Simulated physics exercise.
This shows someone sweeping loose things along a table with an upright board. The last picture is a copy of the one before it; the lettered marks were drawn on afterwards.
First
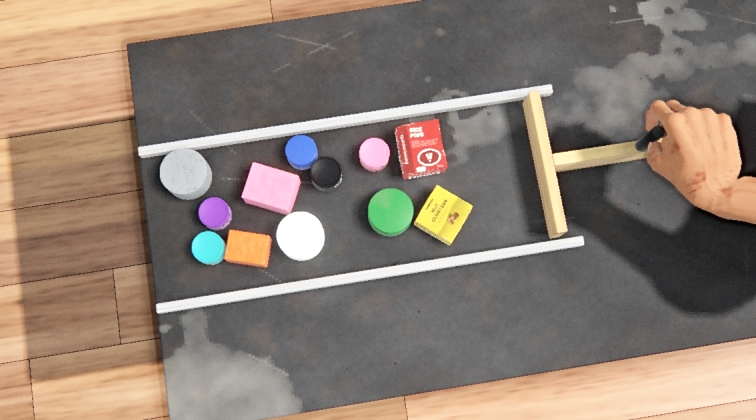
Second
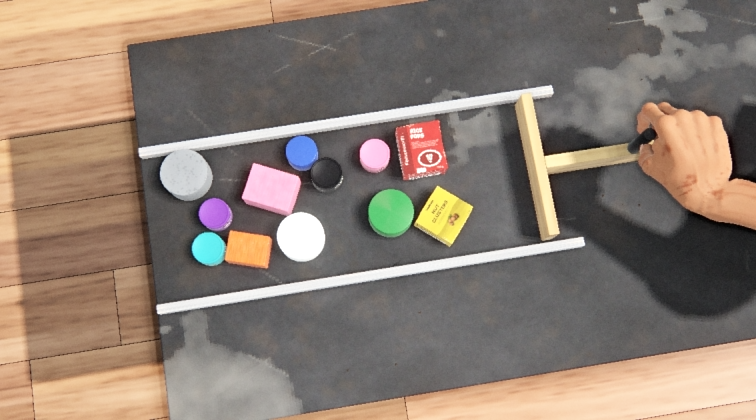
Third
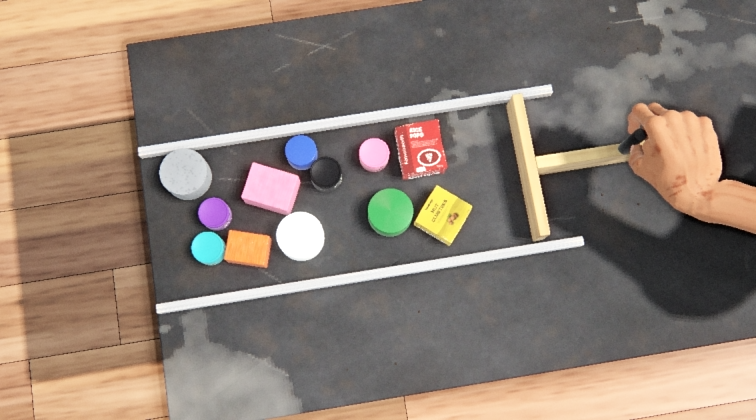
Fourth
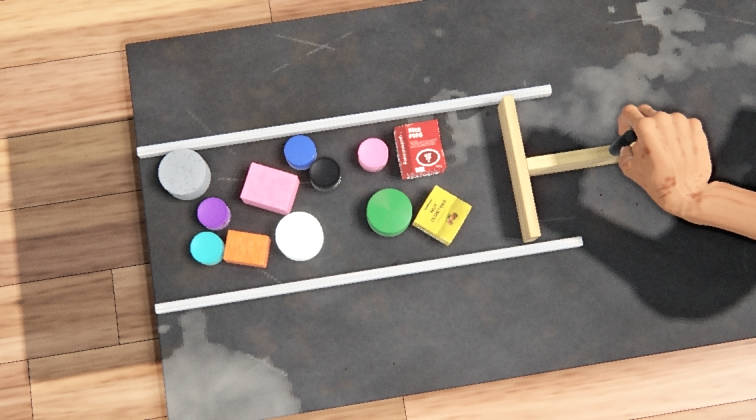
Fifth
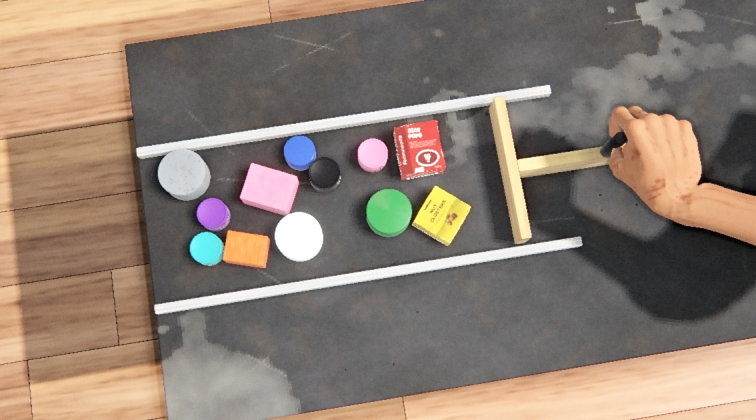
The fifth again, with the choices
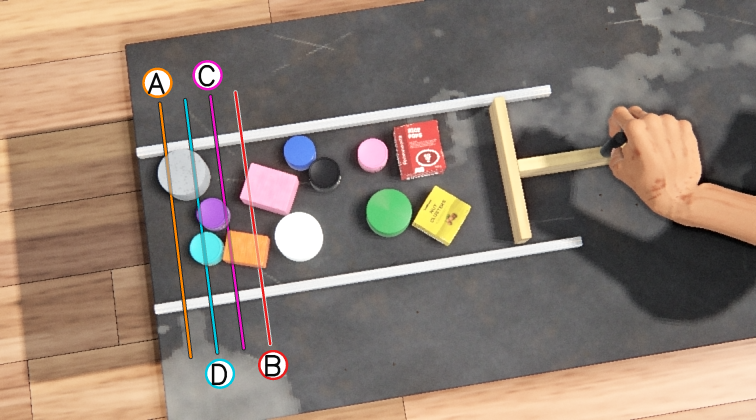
A hand slides a wooden board slightly left between two white rails toward unmoving colourful objects.
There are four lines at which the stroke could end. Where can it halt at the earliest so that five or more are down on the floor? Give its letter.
C.
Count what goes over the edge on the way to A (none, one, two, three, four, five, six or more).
By then, six or more.
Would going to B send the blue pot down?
By then, no.
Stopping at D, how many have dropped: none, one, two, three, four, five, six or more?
By then, six or more.
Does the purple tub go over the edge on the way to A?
By then, yes.
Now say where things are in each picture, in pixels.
In the first frame, board (548, 161); green tin (391, 213); pink block (272, 189).
In the second frame, board (540, 163); white pot (301, 238).
In the third frame, board (531, 163); orange block (248, 249).
In the fourth frame, board (521, 165); turquoise tub (208, 249).
In the fifth frame, board (513, 166); grey pot (185, 175); blue pot (300, 153); purple tub (214, 215).
On the marked copy, A at (175, 227); B at (252, 215); C at (227, 219); D at (201, 223).
With C. Early on, board (410, 182); yellow packet (392, 243); pink tub (339, 160).
Further on, board (306, 199); turquoise tub (163, 261); purple tub (171, 231).
At the end, board (226, 211); pink block over the edge; grey pot over the edge; six fallen.
As for the rest, A drops nine, but is farther than needed; B drops only three; D drops nine, but is farther than needed.
